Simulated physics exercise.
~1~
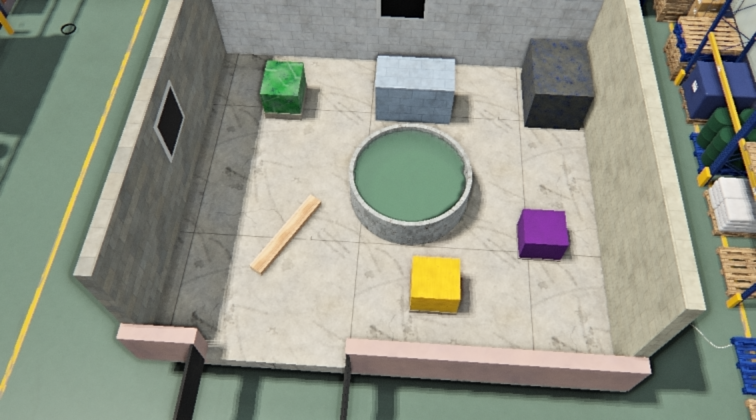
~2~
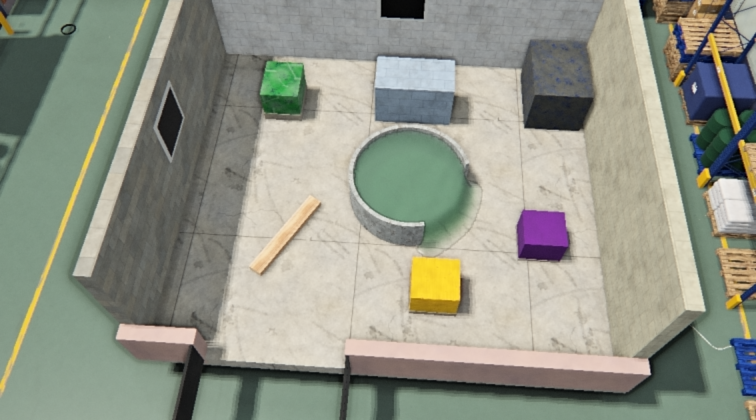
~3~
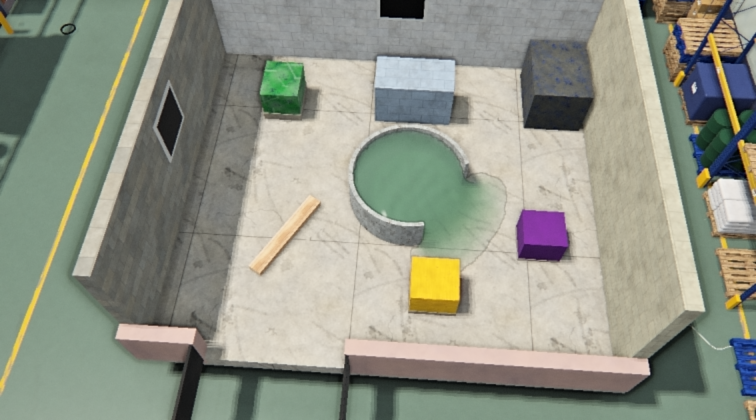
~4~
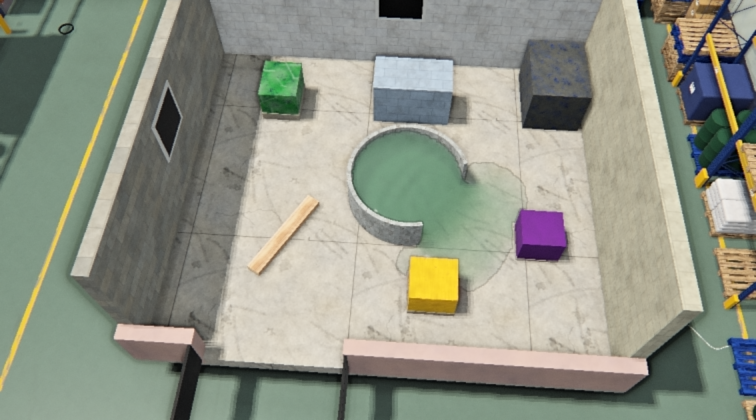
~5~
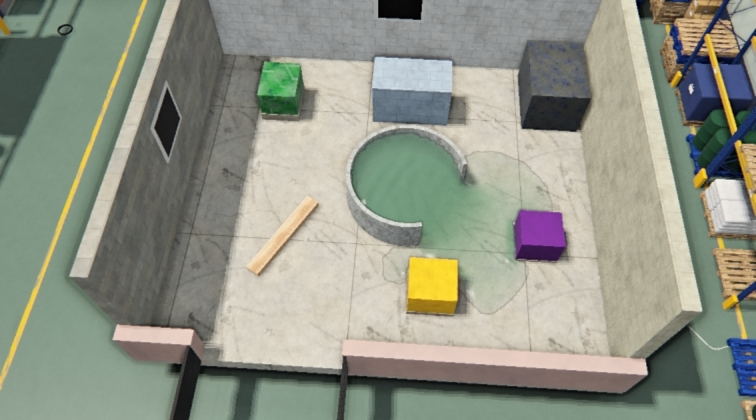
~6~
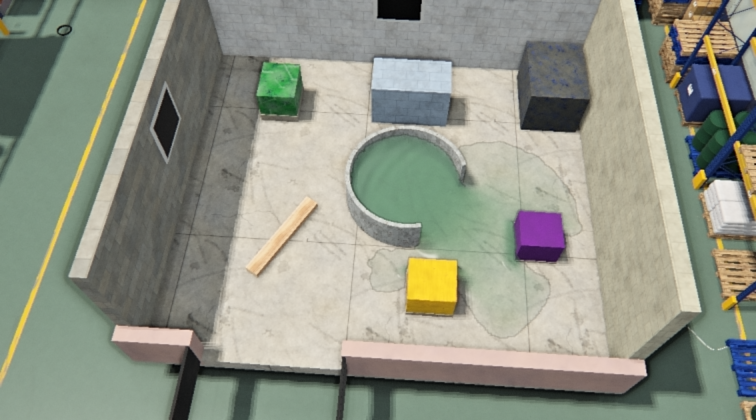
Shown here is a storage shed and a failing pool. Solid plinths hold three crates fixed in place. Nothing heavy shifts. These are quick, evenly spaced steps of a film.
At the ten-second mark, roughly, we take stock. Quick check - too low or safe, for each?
Green crate safe; purple crate too low; yellow crate too low.
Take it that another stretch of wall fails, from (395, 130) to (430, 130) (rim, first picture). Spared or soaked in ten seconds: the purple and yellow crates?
In that case the purple one is flooded and the yellow one is never flooded.
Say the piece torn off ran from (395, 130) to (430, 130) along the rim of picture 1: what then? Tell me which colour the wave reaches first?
The green one, by my reading.
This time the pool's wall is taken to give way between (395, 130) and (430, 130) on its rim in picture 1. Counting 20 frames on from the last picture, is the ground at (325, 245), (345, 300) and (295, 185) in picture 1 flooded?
Obs. 1: Moisture-free; obs. 2: Moisture-free; obs. 3: Sodden.
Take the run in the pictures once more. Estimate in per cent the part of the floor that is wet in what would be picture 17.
About 25 per cent.
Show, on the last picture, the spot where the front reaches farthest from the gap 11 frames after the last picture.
About (602, 372).
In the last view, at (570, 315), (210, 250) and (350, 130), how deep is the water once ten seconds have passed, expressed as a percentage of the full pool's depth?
8, 4 and 4 per cent, roughly.
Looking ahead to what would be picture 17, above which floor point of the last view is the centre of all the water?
The water's centre sits above (476, 241).
A moment on, water covers 25 % of the floor; the green crate not reached, the purple crate water round its plinth, the yellow crate water round its plinth.
Next, water covers 25 % of the floor; the green crate not reached, the purple crate water round its plinth, the yellow crate water round its plinth.
Then, water covers 40 % of the floor; the green crate not reached, the purple crate water round its plinth, the yellow crate water round its plinth.
Later, water covers 65 % of the floor; the green crate water round its plinth, the purple crate water round its plinth, the yellow crate water round its plinth.
In the end, water covers 90 % of the floor; the green crate stayed above the water, the purple crate was topped, the yellow crate was topped.
